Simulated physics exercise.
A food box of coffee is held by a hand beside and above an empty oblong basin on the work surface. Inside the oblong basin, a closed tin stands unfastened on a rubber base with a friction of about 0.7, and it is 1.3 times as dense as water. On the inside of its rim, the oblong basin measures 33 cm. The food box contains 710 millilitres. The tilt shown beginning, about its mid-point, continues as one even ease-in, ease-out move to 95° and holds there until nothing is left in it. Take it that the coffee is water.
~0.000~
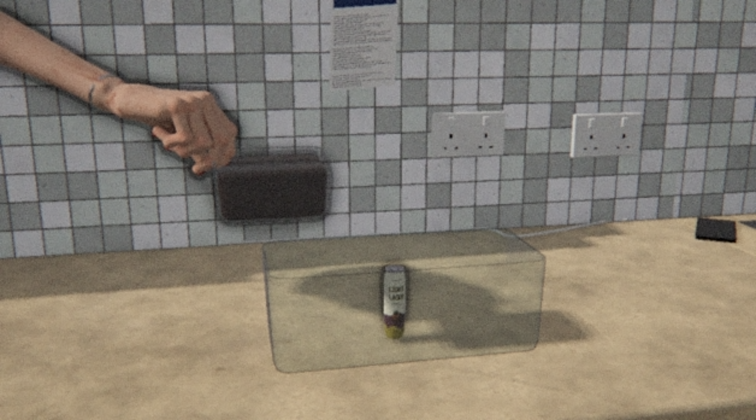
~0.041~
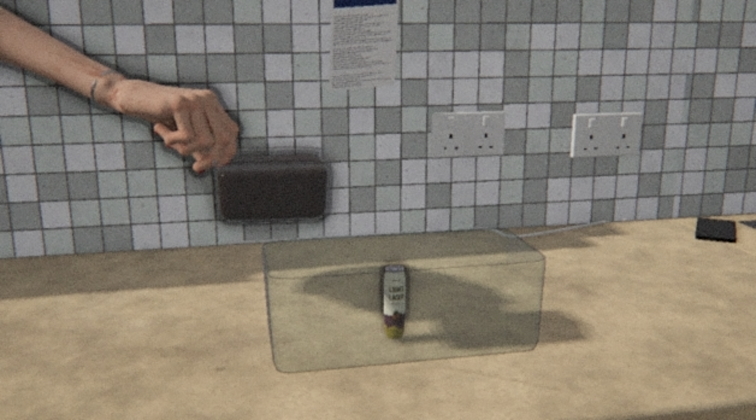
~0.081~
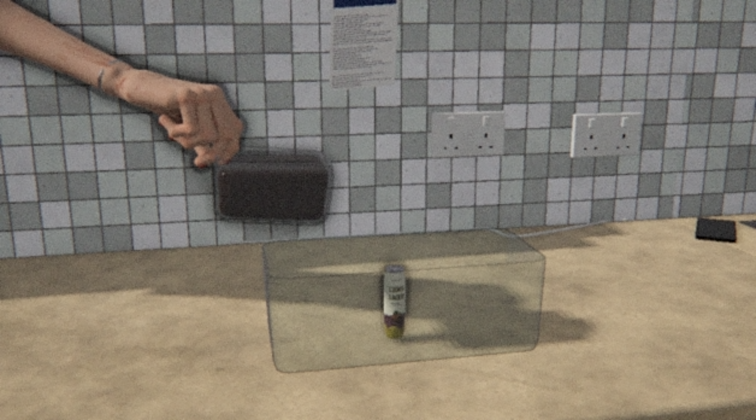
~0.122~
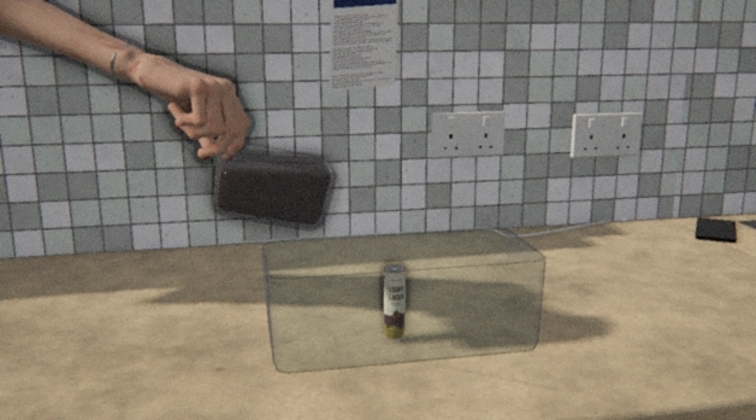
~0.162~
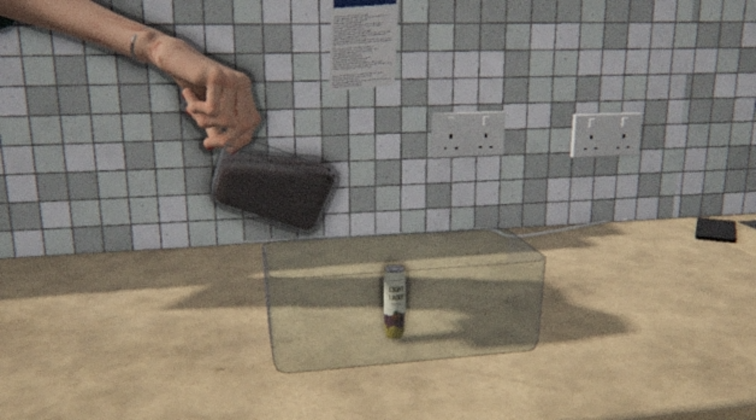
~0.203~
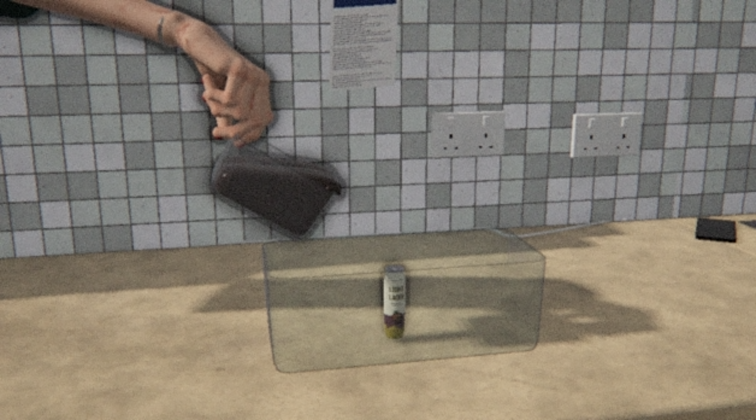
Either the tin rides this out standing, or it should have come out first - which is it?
It is tipped.
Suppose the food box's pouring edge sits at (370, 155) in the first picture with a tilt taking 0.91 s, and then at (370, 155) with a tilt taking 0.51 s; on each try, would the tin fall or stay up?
First it stays on its base; then it stays on its base.
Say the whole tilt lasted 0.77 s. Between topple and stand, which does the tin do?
So the tin will hold steady.
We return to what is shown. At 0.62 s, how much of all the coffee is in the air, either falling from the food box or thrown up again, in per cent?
Roughly 3 %.
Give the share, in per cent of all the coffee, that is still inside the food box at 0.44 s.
I'd estimate some 24 % remains.
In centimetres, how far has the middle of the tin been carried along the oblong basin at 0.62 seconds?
Its middle sits about 3 cm from the start.
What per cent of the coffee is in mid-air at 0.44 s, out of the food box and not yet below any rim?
Close to 30 per cent, I'd say.
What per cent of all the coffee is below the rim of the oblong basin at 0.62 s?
Value: Approx. 90 %.
By 0.44 s the tilt is 91° and 24 per cent is still to pour; the tin stands where it began.
By 0.62 s the tilt is 95° and 6 per cent is still to pour; the tin leans 16°.
By 0.81 s the tilt is 95° and 2 per cent is still to pour; the tin lies on its side.
By 1.01 s the tilt is 95° and 0 per cent is still to pour; the tin lies on its side.
At rest the tin lies on its side.
